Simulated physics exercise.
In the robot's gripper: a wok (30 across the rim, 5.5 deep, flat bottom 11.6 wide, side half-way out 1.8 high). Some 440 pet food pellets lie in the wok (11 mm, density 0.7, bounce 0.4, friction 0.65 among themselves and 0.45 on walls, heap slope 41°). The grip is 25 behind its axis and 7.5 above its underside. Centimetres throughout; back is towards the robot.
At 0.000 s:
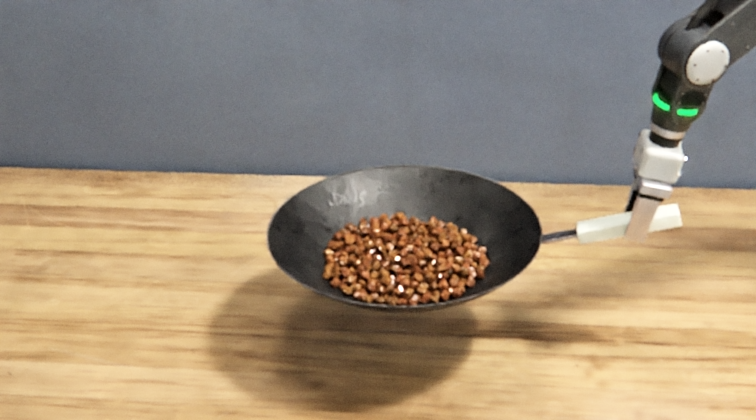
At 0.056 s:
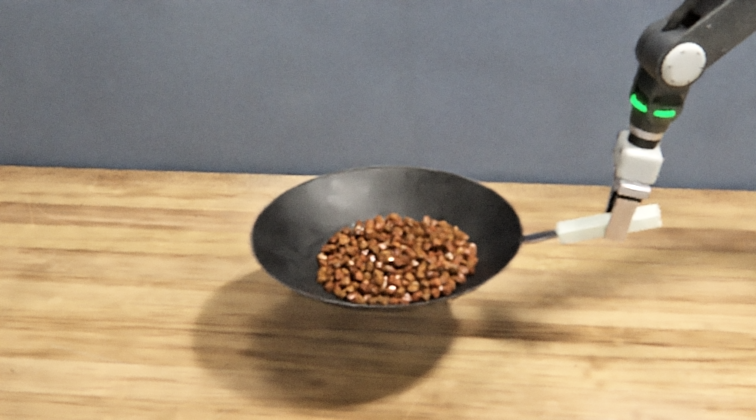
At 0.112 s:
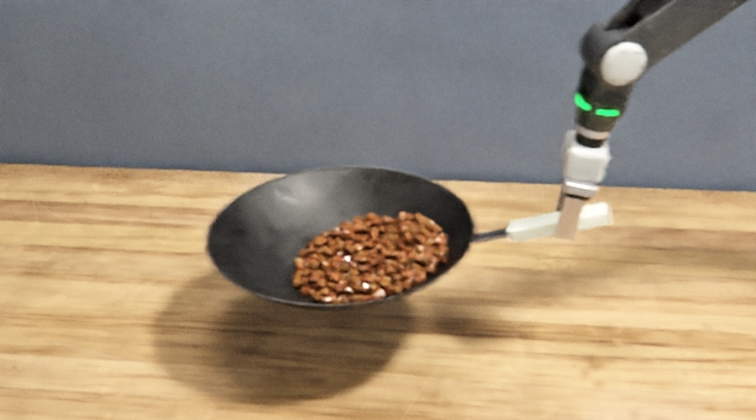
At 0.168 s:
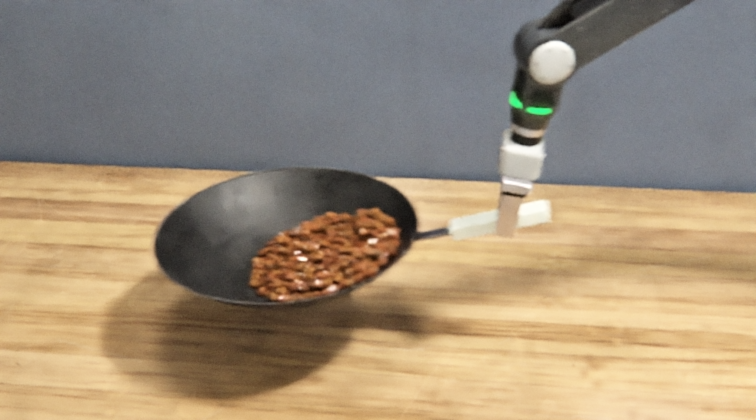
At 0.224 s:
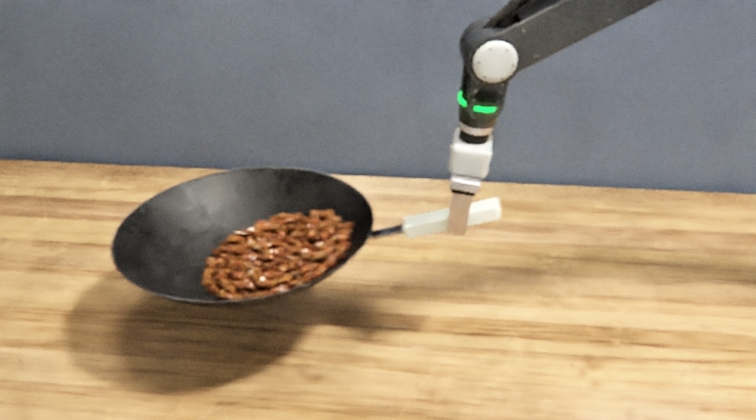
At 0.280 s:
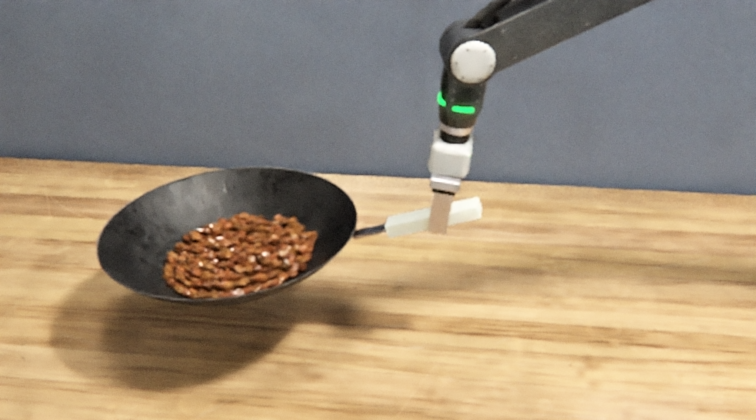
Dark wok of brown pellets moving left above a wooden surface, held by a robot arm, tilting slightly as the pellets shift inside.
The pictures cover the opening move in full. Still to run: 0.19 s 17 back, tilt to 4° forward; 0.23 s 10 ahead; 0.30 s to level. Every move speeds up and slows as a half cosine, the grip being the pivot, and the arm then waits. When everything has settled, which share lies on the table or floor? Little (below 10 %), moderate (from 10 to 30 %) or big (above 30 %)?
A moderate share, from 10 to 30 %, ends on the table or floor.
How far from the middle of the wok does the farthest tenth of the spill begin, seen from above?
Roughly 15 cm.
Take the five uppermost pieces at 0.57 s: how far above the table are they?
About 13 cm.
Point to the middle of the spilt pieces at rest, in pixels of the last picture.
Around (237, 320).
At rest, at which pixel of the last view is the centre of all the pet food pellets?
At about (295, 254).
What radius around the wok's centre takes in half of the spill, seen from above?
About 8 cm.
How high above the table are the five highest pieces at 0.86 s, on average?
Some 12 cm.
After 0.57 s, tilted 4° forward, highest piece 13 above the table; 362 in the wok, 74 in flight or on a rim.
After 0.86 s, tilted 2° forward, highest piece 12 above the table; 362 in the wok, 74 on the table or floor.
After 1.20 s, level, highest piece 13 above the table; 362 in the wok, 74 on the table or floor.
After 2.25 s, level, highest piece 13 above the table; 362 in the wok, 74 on the table or floor.
At rest, 362 in the wok, 74 on the table or floor. That is 17 % on the table or floor.
